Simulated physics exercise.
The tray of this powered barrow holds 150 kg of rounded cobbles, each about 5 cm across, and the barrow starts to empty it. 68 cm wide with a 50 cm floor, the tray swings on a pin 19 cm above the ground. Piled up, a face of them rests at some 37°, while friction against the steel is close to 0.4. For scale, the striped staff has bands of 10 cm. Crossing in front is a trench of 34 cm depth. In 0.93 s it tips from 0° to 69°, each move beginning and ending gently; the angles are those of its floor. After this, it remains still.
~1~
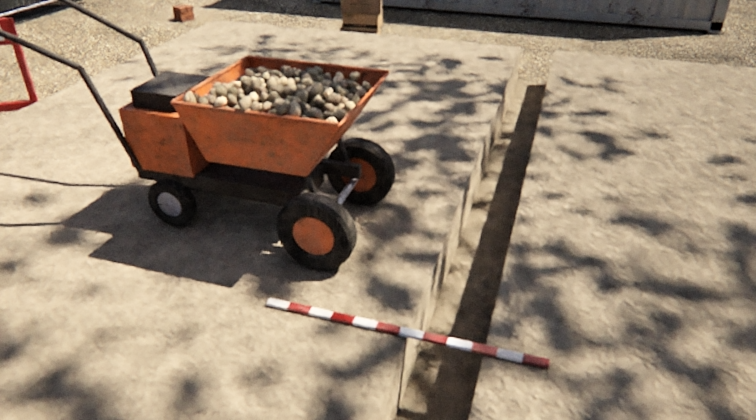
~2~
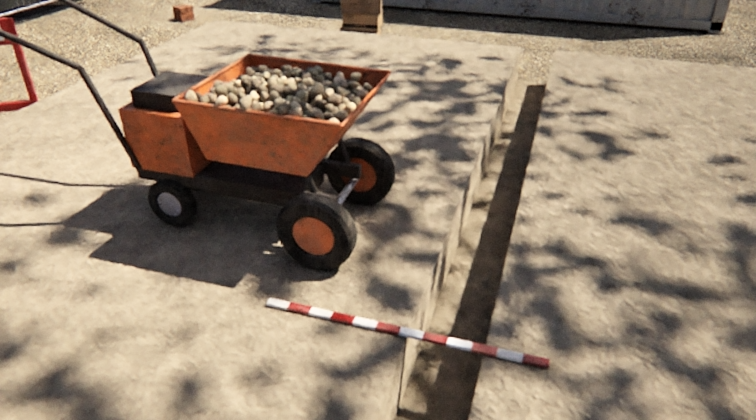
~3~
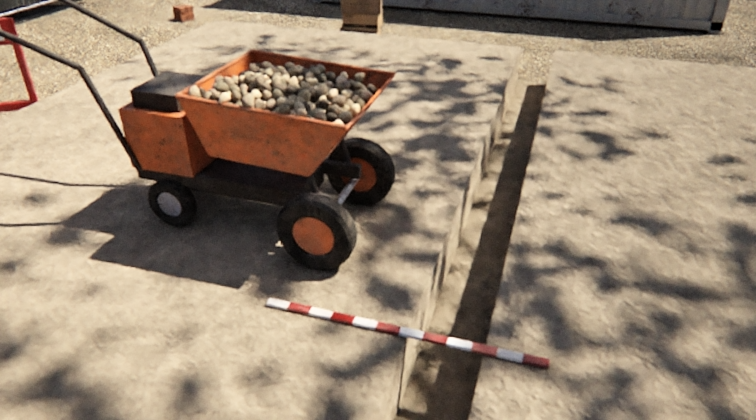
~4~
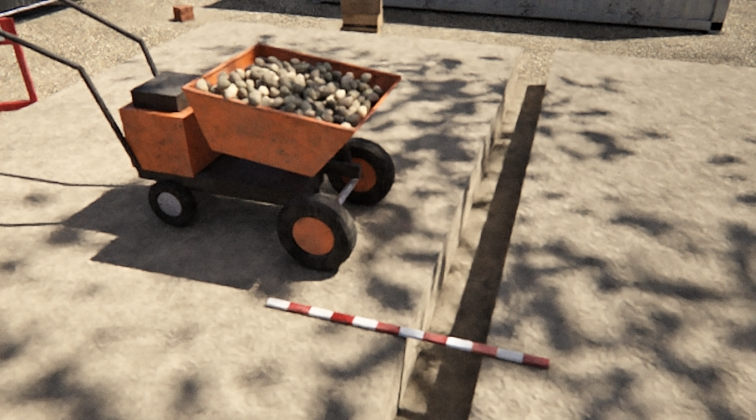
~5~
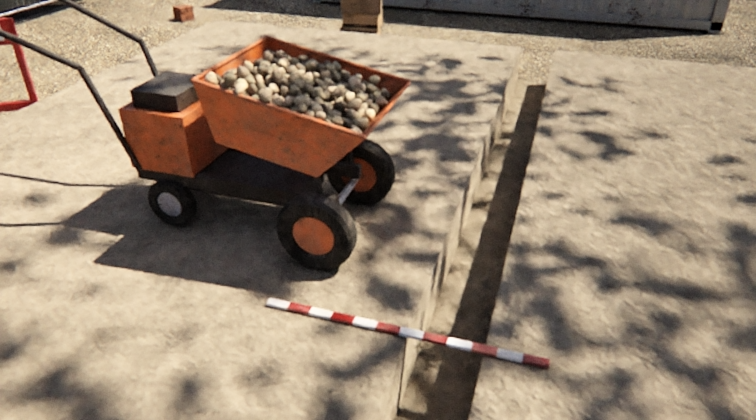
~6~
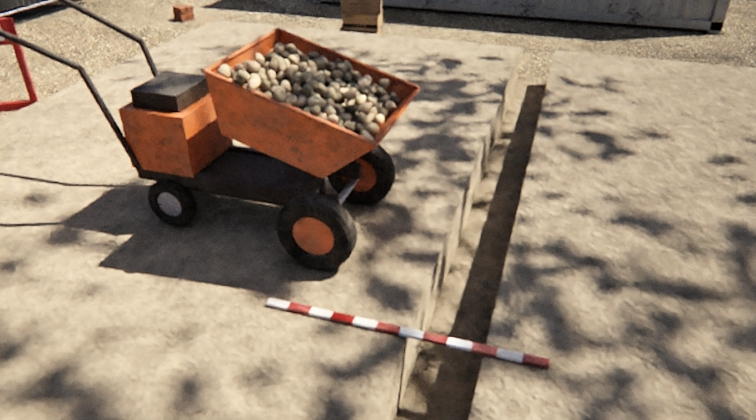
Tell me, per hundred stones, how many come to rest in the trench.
70 per hundred.
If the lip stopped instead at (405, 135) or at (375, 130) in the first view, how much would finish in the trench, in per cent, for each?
Some 20 and some 40 per cent, in that order.
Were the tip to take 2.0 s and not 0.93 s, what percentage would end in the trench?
It would be near 85 percent.
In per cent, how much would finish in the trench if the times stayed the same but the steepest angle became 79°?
In that case some 70 per cent.
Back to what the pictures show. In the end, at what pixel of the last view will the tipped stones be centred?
Around (483, 289).
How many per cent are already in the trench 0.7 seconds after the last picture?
I'd put it near 20 per cent.
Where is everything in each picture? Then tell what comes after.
The tray is at 0°, its lip at (339, 125); the top of the load is at (271, 80), in the first picture.
The tray is at 1°, its lip at (341, 126); the top of the load is at (271, 79), in the second picture.
The tray is at 3°, its lip at (347, 128); the top of the load is at (266, 77), in the third picture.
The tray is at 7°, its lip at (355, 132); the top of the load is at (270, 71), in the fourth picture.
The tray is at 11°, its lip at (365, 138); the top of the load is at (278, 66), in the fifth picture.
Lip at (377, 145), floor tilted 17°, highest stones at (284, 59), in the sixth picture.
Then, 0.4 s after the last picture the floor is at 58°, 100 % in the tray; the foremost stones are at (449, 180).
Then, 0.7 s after the last picture the floor is at 69°, 65 % in the tray, 22 % in the trench, 12 % past the trench; the foremost stones are at (552, 271).
Then, 1.1 s after the last picture the floor is at 69°, 35 % in the tray, 36 % in the trench, 29 % past the trench; the foremost stones are at (675, 308).
Then, 3.0 s after the last picture the floor is at 69°, 2 % in the tray, 70 % in the trench, 29 % past the trench; the foremost stones are past the picture's edge.
